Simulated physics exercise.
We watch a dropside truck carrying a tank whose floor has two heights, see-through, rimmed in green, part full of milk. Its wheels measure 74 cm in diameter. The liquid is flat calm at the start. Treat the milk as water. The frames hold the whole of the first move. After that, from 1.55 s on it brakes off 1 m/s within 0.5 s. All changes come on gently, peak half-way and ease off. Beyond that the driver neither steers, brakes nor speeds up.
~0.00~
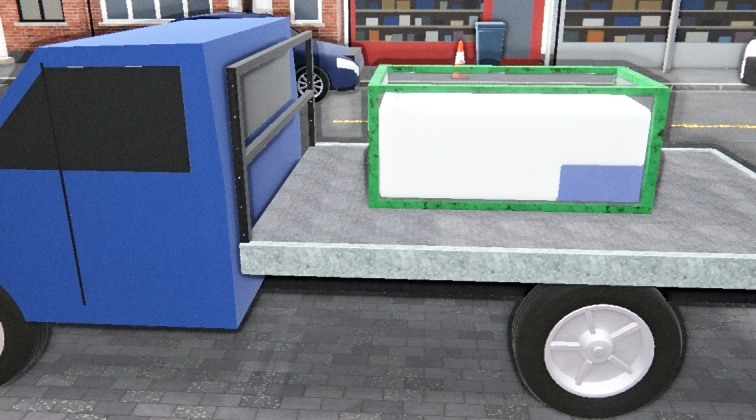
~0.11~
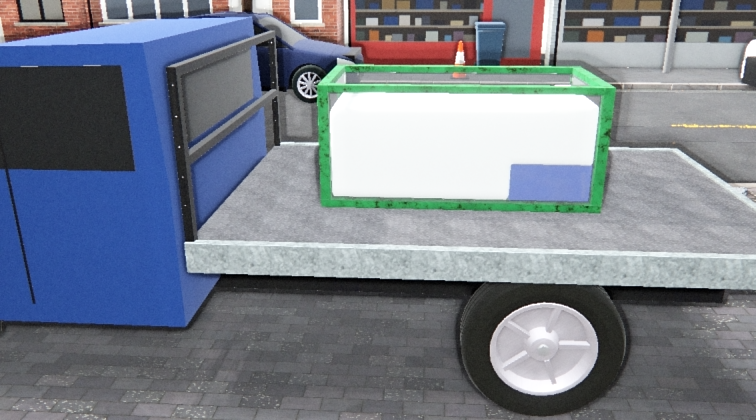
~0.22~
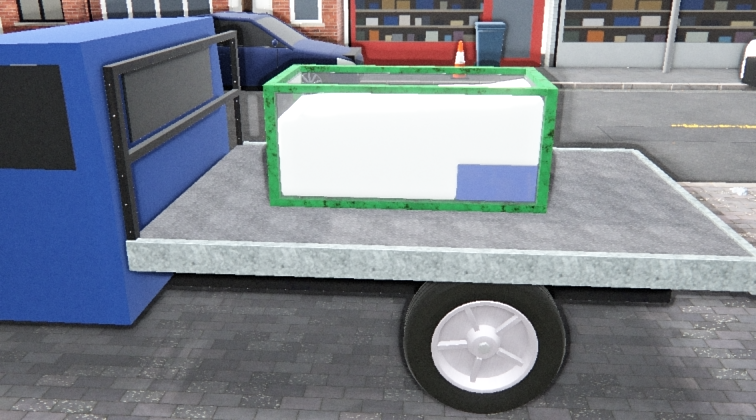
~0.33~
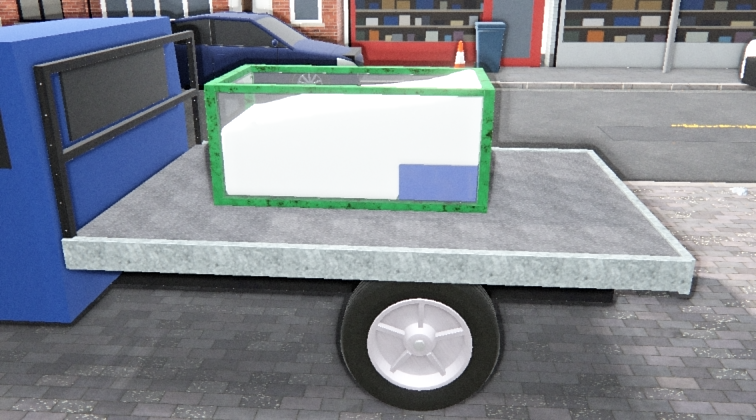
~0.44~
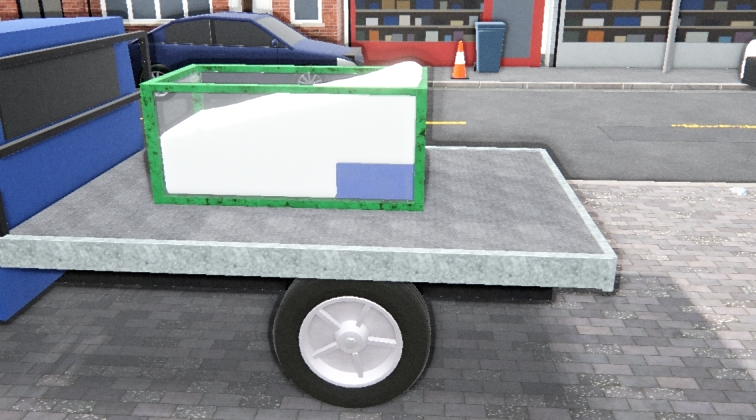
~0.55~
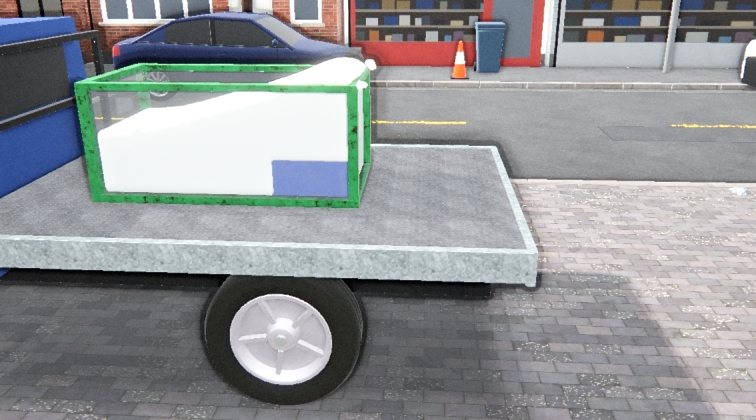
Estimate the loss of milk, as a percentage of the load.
About 2 per cent.
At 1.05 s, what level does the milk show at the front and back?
About 50 cm in front and 46 cm behind.
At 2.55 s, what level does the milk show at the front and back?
About 42 cm in front and 42 cm behind.
After 1.05 s front 50 cm, middle 44 cm, back 47 cm above the lowest part of the floor; the loss stands at 1 per cent, over the back.
After 1.75 s front 49 cm, middle 48 cm, back 36 cm above the lowest part of the floor; the loss stands at 2 per cent, over the back.
After 2.55 s front 42 cm, middle 49 cm, back 42 cm above the lowest part of the floor; the loss stands at 2 per cent, over the back.
After 5.03 s the loss stands at 2 per cent, over the back, 7 of 348 litres.
